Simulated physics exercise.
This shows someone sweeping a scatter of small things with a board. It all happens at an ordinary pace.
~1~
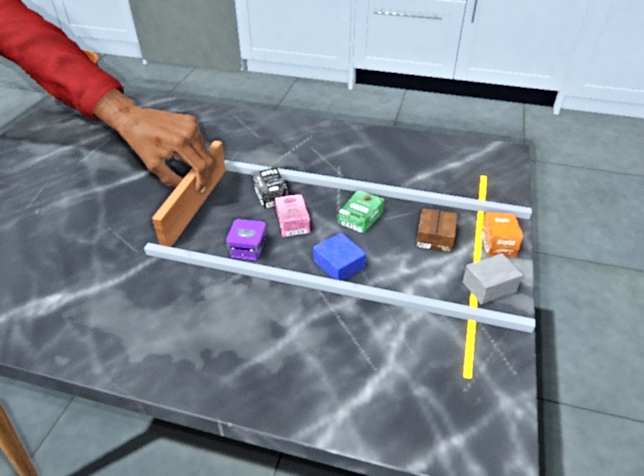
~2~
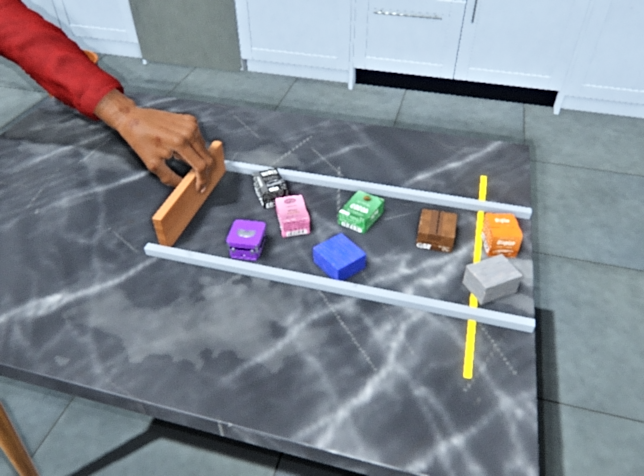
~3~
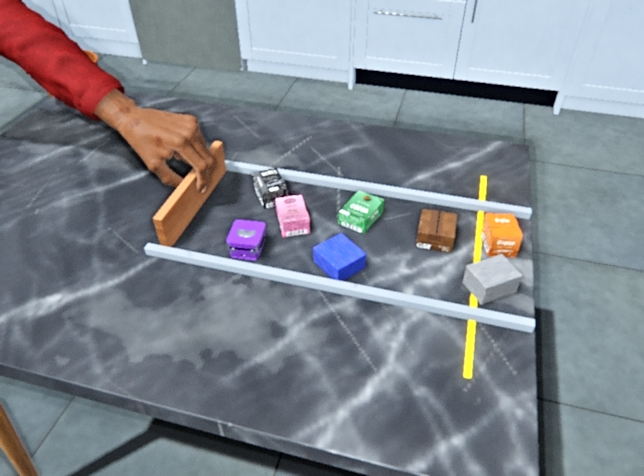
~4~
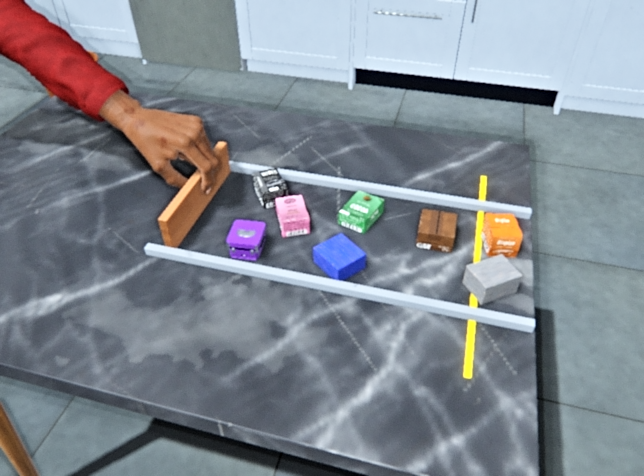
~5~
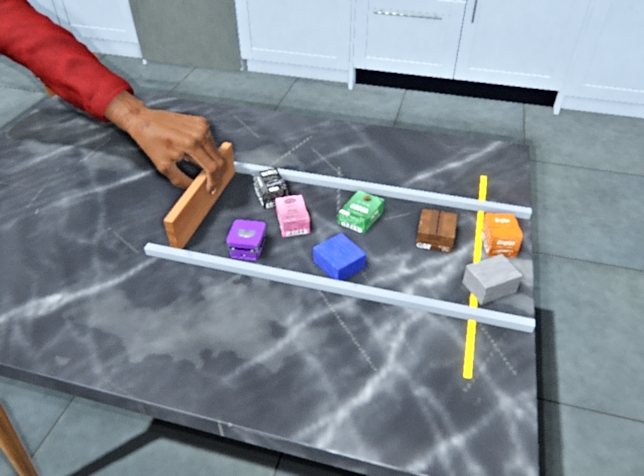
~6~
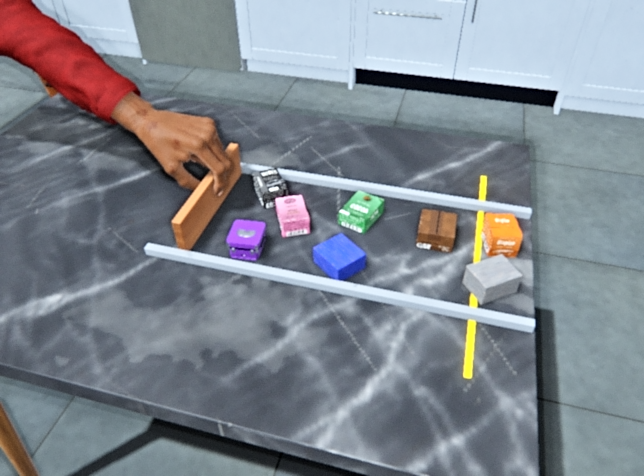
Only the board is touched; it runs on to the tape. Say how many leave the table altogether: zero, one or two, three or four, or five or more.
Here the number that fall off is three or four.
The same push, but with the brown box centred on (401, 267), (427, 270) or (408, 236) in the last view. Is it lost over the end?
In that order, it tumbles off; goes over; is lost.
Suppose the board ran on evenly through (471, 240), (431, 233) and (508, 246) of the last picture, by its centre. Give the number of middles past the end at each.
Past the end: 3, 1 and 5.
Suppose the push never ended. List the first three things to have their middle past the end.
The order is the orange box, then the grey block, then the brown box.
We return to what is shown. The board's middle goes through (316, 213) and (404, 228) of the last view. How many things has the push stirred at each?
At the one place 5, at the other 8.
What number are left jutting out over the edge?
It comes to 2.
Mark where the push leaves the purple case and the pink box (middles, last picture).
About (493, 289), and the other about (494, 256).
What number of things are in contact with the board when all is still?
The number is 3.
Soon after, none off yet; orange box at rest near (501, 236); grey block at rest near (492, 279); brown box at rest near (437, 230).
At rest, the number that fall off is three or four; fallen, brown box, grey block and orange box.
